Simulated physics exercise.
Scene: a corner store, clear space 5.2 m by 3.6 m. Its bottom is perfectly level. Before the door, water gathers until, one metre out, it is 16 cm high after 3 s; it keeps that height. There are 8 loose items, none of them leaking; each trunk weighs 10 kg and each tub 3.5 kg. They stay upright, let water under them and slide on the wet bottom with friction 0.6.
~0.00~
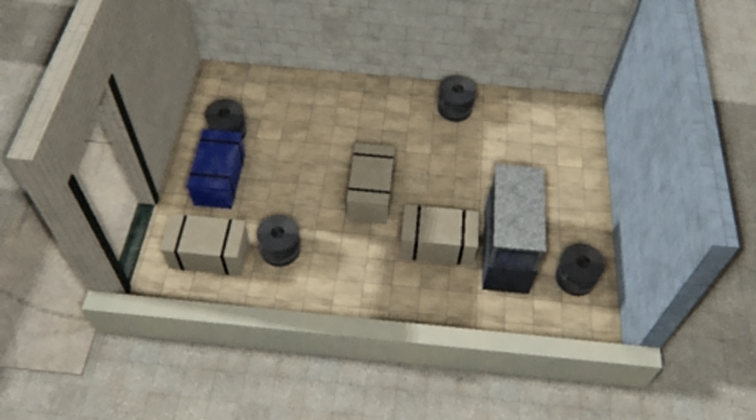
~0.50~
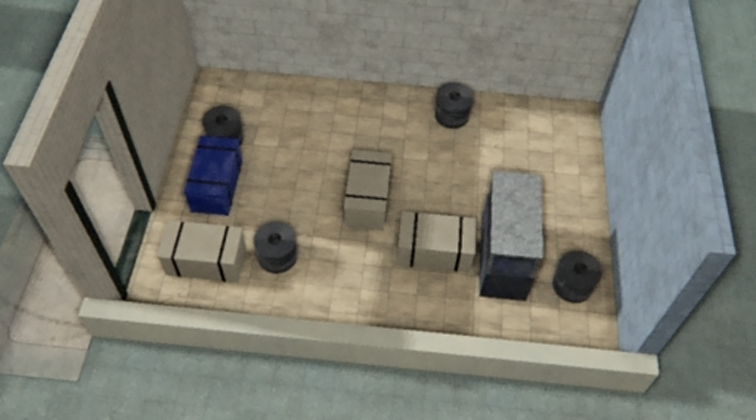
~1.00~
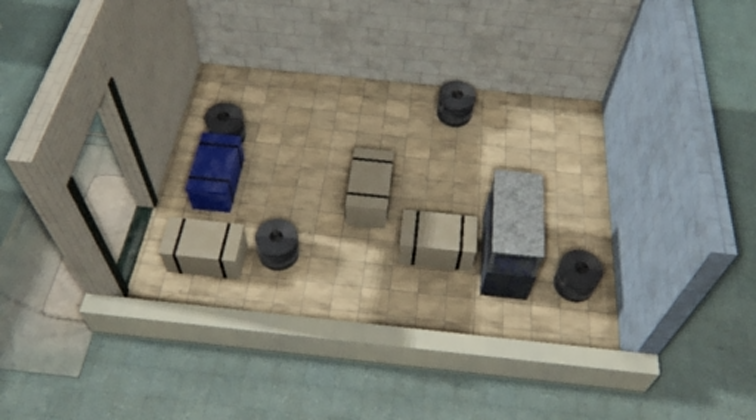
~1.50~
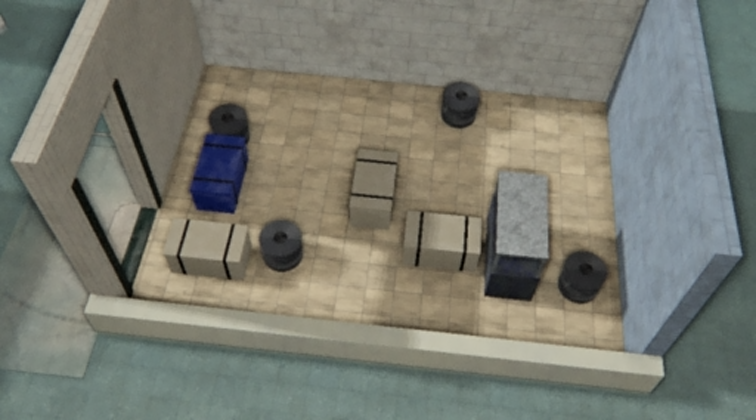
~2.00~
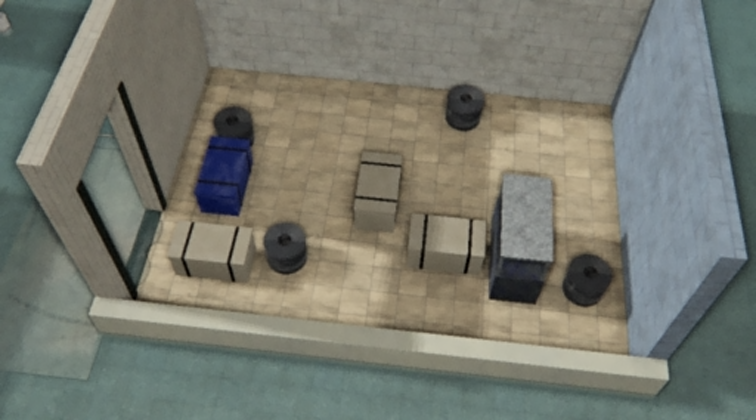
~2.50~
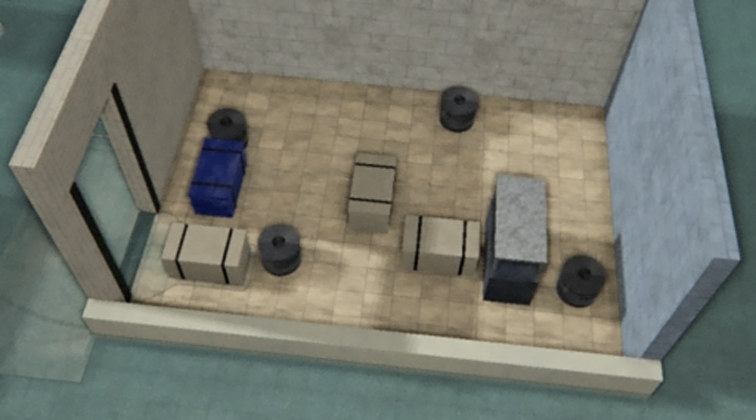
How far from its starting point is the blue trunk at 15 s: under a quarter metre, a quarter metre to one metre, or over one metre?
The blue trunk is a quarter metre to one metre away.
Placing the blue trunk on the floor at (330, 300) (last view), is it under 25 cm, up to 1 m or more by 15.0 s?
Looks like it is swept a long way.
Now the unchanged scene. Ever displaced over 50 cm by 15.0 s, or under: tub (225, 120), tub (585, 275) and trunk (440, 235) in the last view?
Well, in sequence it's lower, greater, greater.
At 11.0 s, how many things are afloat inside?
At that point I count 6.
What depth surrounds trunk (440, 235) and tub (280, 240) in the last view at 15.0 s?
First roughly 6 cm, second roughly 8 cm.
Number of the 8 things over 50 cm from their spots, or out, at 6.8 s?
The answer is 3.
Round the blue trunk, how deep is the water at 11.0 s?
Roughly 2 cm.
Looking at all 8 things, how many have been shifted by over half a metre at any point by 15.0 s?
The tally stands at 7.
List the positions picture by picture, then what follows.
In the first frame, the blue trunk at (215, 158) rests on the ground; water covers 0.0 m2; 0 of 8 have shifted.
In the second frame, the blue trunk at (212, 165) rests on the ground; water covers 0.0 m2; 0 of 8 have shifted.
In the third frame, the blue trunk at (214, 162), on the bottom; 0.0 m2 under water; 0 of 8 have shifted.
In the fourth frame, the blue trunk at (218, 163), on the bottom; 0.0 m2 under water; 0 of 8 have shifted.
In the fifth frame, the blue trunk at (223, 166), on the bottom; water covers 0.0 m2; 0 of 8 have shifted.
In the sixth frame, the blue trunk at (216, 167) rests on the ground; 0.4 m2 under water; 0 of 8 have shifted.
After 3.5 s the blue trunk is near (217, 167), 0.0 m from its start, aground; 0 afloat.
After 6.8 s the blue trunk is near (217, 167), 0.0 m from its start, aground; 3 afloat.
After 11.0 s the blue trunk is near (217, 167), 0.0 m from its start, aground; 6 afloat.
After 15.0 s the blue trunk is near (269, 156), 0.6 m from its start, afloat; 8 afloat.
